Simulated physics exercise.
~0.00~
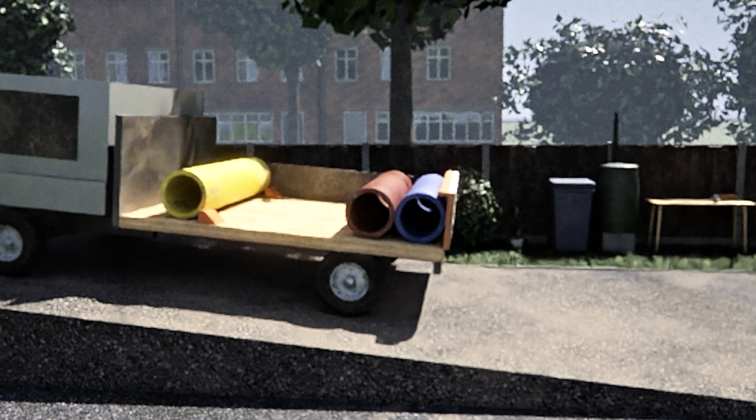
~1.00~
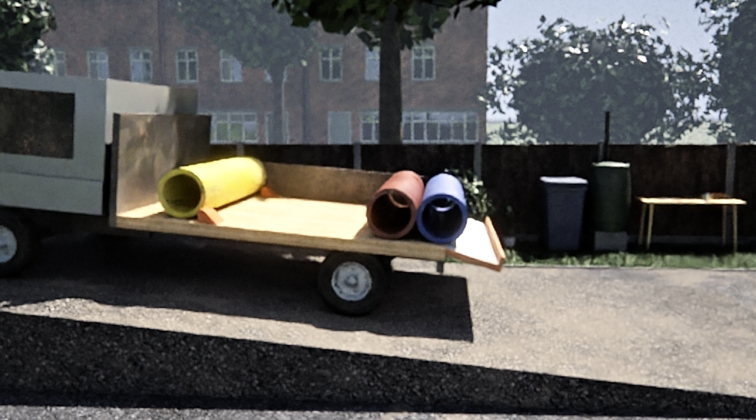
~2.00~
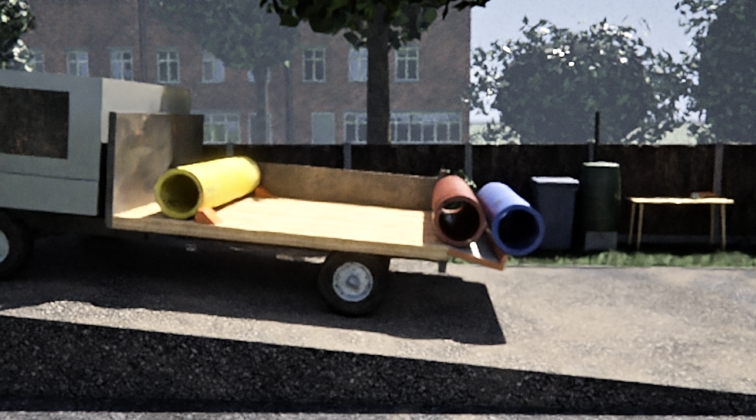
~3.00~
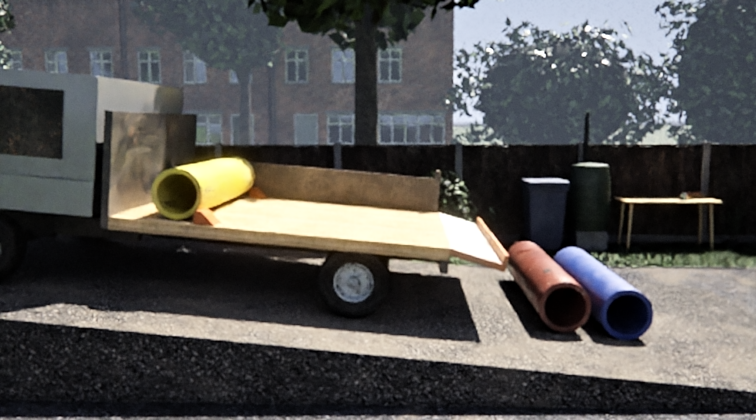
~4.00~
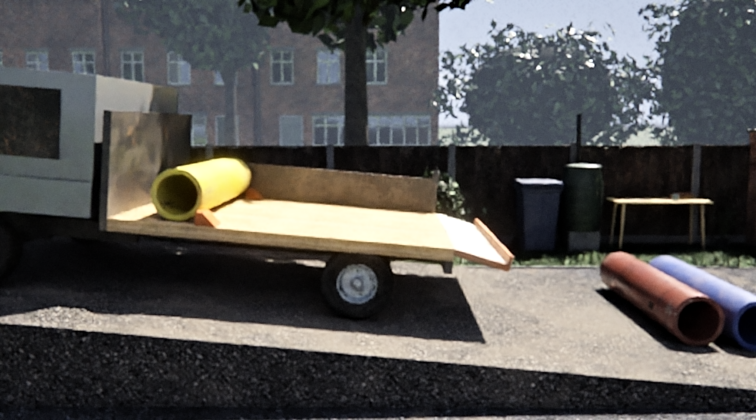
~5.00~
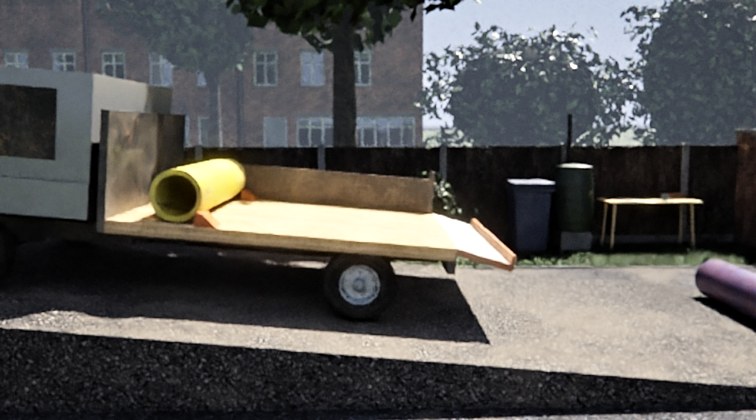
At the start, a pick-up stands on a slope with three hollow pipes on its open wooden bed, a yellow one resting by an orange chock near the cab and a reddish-brown and a blue one side by side against the raised tailgate. The tailgate swings down to the right, and the blue pipe rolls onto it with the reddish one close behind. Blue tips off the edge first, then both land on the ground. They roll away downhill to the right. At the end, the yellow pipe still sits on the bed, while part of a pipe shows at the right edge.
